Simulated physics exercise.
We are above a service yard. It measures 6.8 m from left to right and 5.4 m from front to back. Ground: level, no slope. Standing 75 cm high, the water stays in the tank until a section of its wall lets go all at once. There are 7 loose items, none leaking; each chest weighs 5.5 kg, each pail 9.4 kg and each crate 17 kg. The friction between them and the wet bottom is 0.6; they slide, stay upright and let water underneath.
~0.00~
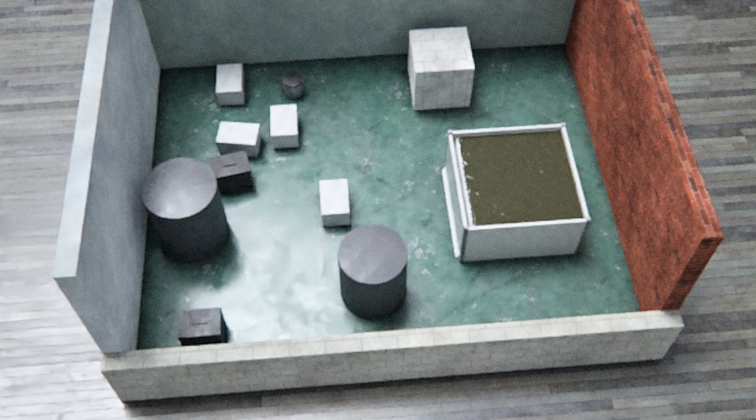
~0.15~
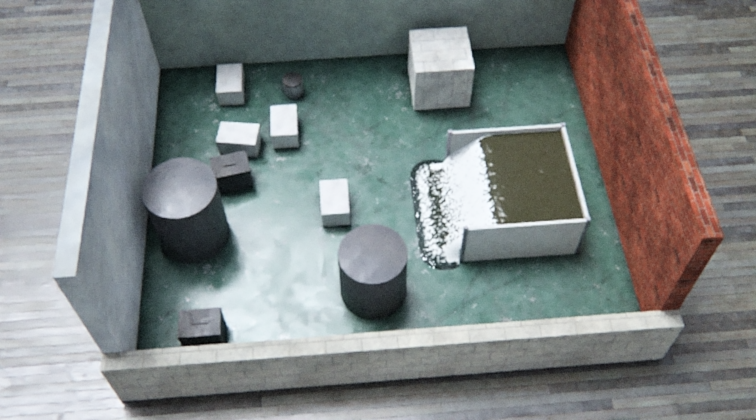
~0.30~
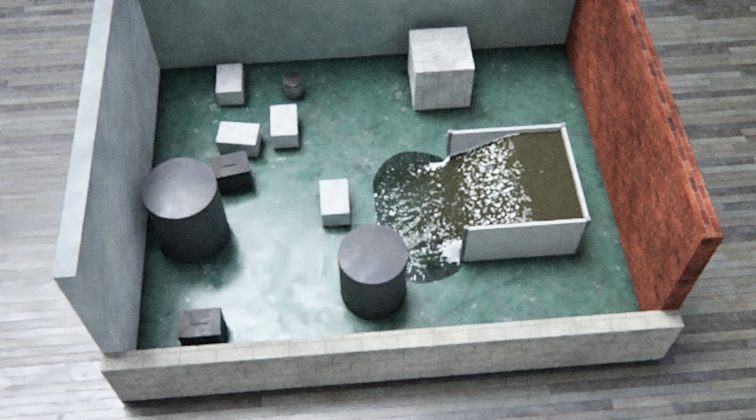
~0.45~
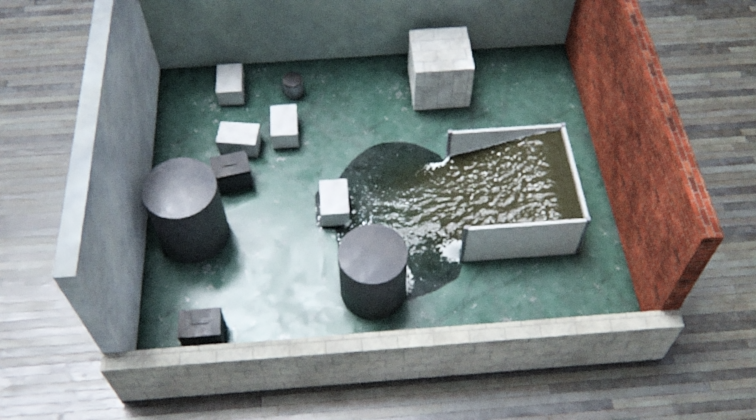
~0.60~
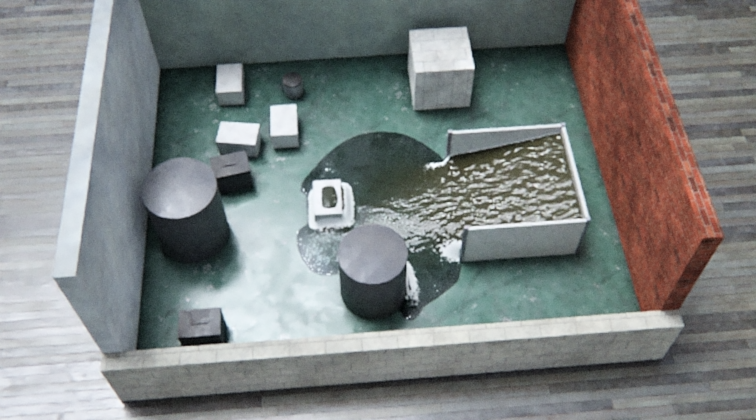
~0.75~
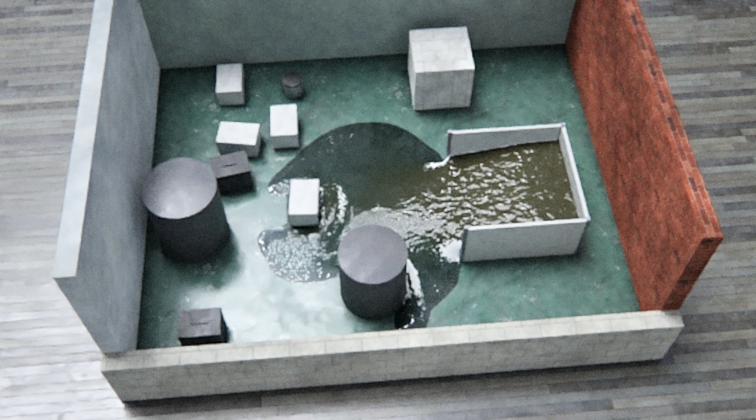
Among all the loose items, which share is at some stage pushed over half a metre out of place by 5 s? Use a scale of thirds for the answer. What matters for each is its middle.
On that scale: Two thirds or more.
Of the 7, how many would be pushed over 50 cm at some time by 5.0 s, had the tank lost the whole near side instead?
Then it comes to 1.
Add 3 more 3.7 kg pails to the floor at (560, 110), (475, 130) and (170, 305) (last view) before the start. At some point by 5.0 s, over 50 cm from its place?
Below, below, above.
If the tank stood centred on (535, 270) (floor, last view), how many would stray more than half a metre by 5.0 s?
Then the count would be 7.
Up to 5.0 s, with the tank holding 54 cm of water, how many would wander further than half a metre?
The count would be 5.
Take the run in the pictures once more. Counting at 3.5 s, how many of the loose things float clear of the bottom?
I count 6.
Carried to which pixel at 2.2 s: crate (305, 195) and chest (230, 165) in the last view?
They end up about (184, 141) and (156, 164) in the last view.
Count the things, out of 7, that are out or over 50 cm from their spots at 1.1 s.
1.
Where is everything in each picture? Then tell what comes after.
A crate at (334, 197) rests on the ground; a chest at (199, 322) rests on the ground; water covers 2.5 m2; 0 of 7 have shifted, in the first frame.
A crate at (334, 197), on the bottom; a chest at (199, 322), on the bottom; water covers 3.5 m2; 0 of 7 have shifted, in the second frame.
A crate at (334, 197) rests on the ground; a chest at (199, 322), on the bottom; 4.7 m2 under water; 0 of 7 have shifted, in the third frame.
A crate at (334, 197) rests on the ground; a chest at (199, 322) rests on the ground; water covers 6.1 m2; 0 of 7 have shifted, in the fourth frame.
A crate at (327, 197), on the bottom, 10 cm from its start; a chest at (199, 322), on the bottom; 7.6 m2 under water; 1 of 7 have shifted, in the fifth frame.
A crate at (304, 197), on the bottom, 44 cm from its start; a chest at (199, 322), on the bottom; water covers 9.2 m2; 1 of 7 have shifted, in the sixth frame.
After 1.1 s 1 of 7 are over 50 cm from their spots; 0 afloat.
After 2.2 s 4 of 7 are over 50 cm from their spots; 4 afloat.
After 3.5 s 5 of 7 are over 50 cm from their spots; 6 afloat.
After 5.0 s 6 of 7 are over 50 cm from their spots, and 7 have been at some point; 6 afloat.
